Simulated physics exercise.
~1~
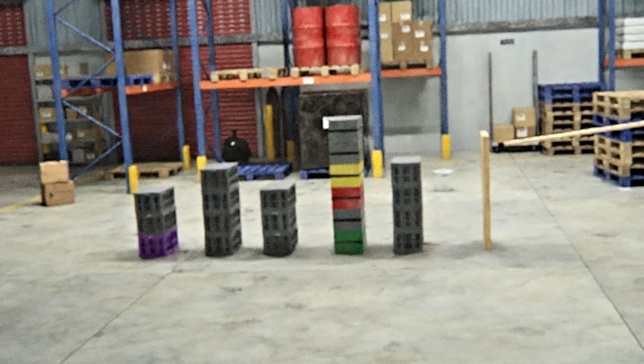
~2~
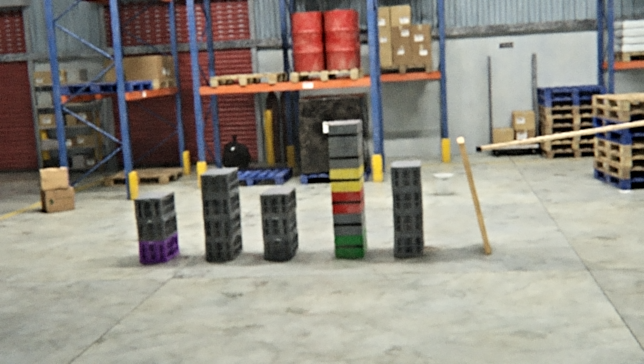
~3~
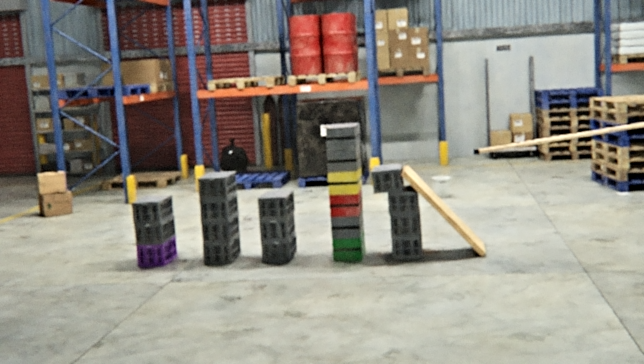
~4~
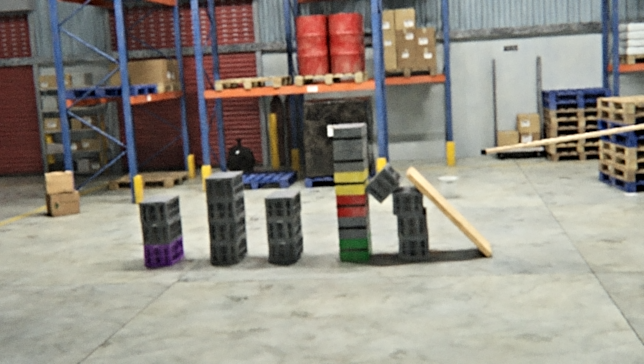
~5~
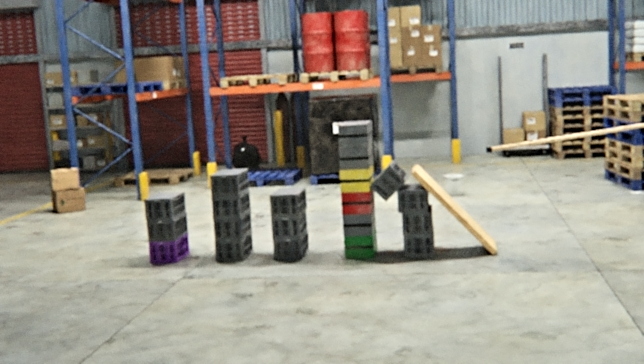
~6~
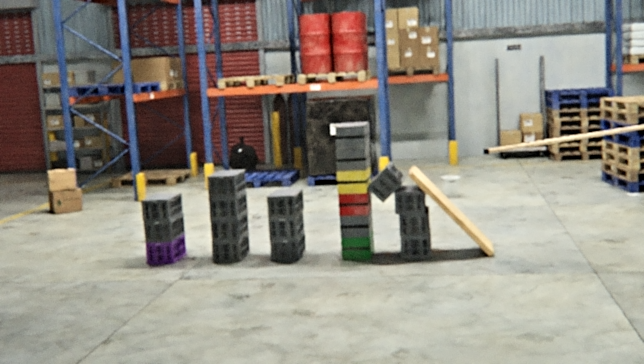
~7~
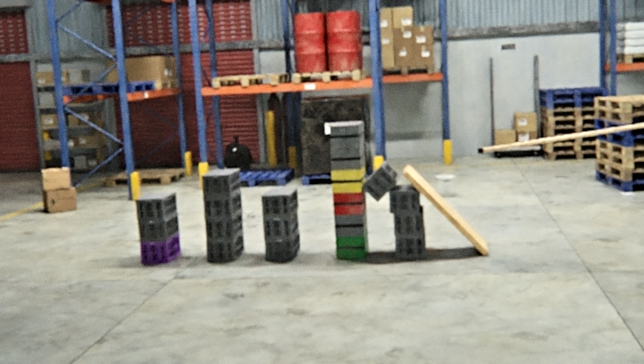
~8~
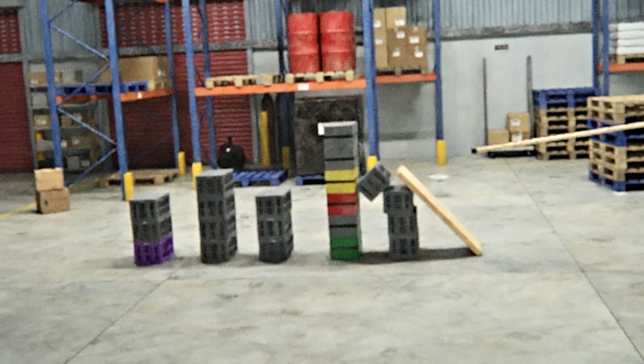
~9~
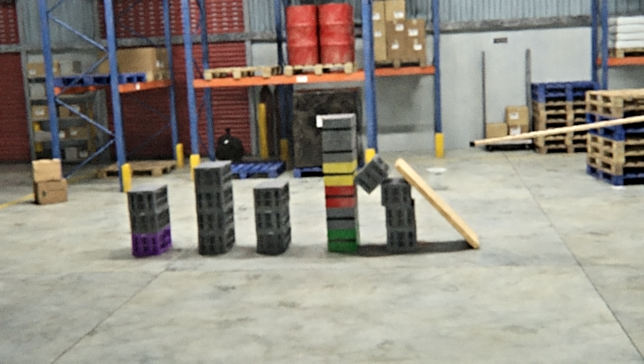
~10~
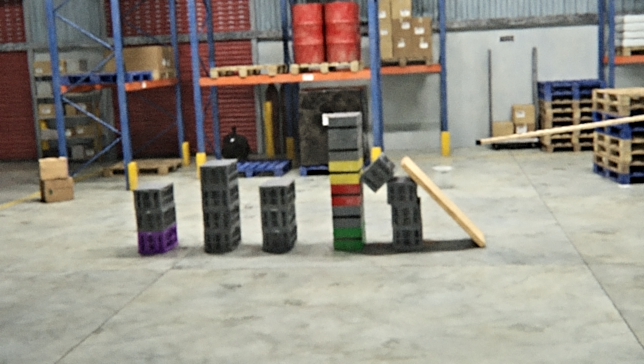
Wooden board tipping left onto nearest crate stack in warehouse, dislodging top crate, which rests tilted against tall stack still standing.
